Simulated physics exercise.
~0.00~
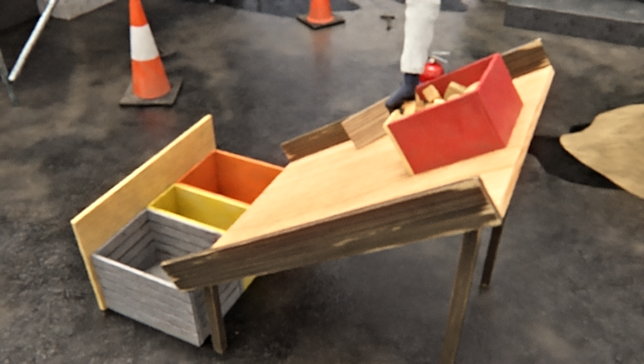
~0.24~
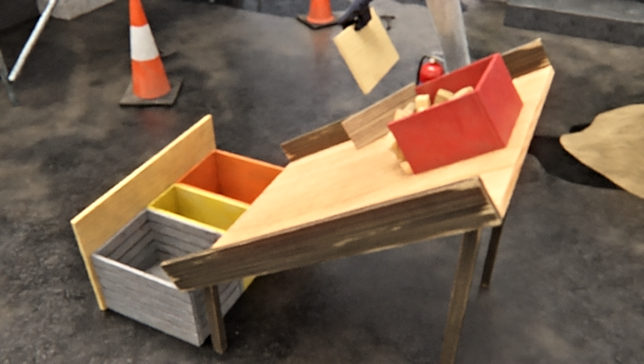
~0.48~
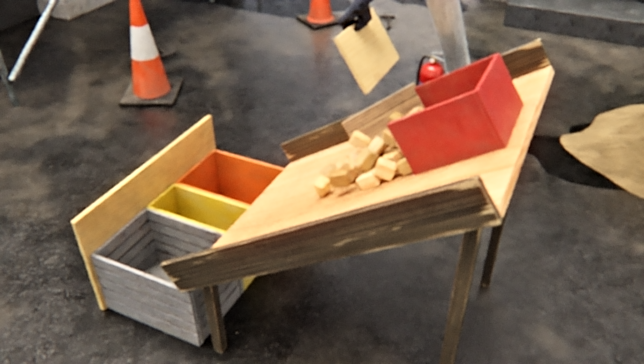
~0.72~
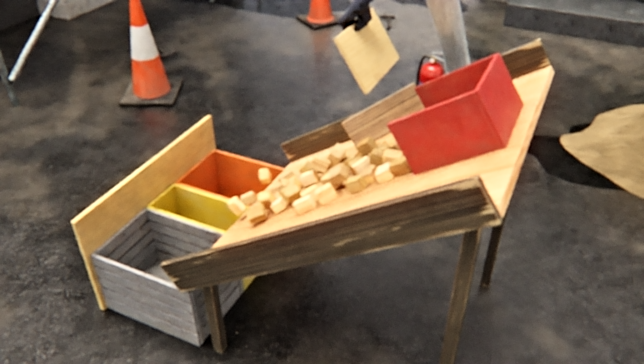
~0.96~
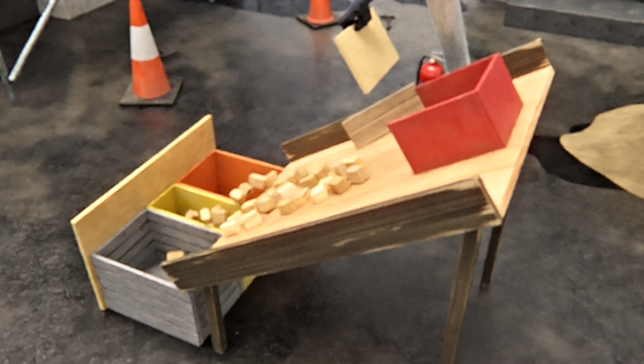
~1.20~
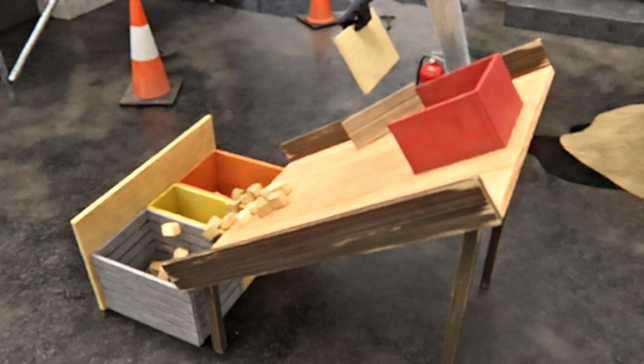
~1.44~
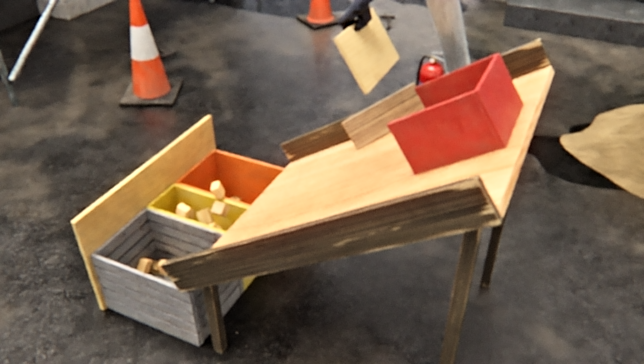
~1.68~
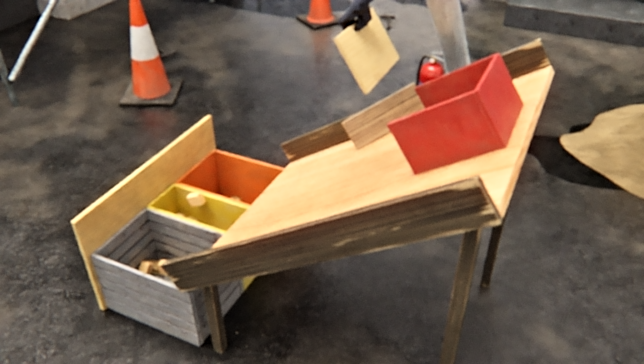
A dark hand at the top lifts a flat wooden gate away from an open red box on a sloping wooden table, seen from above and to one side on a dark floor. Orange cones stand behind, and grey, yellow and orange bins wait at the lower left beside an angled board. Small timber blocks spill from the box and spread down the slope to the left. They tumble over the lower edge and drop among the bins. The slope ends up bare, with blocks visible in the grey and yellow bins, while the hand still holds the gate up.
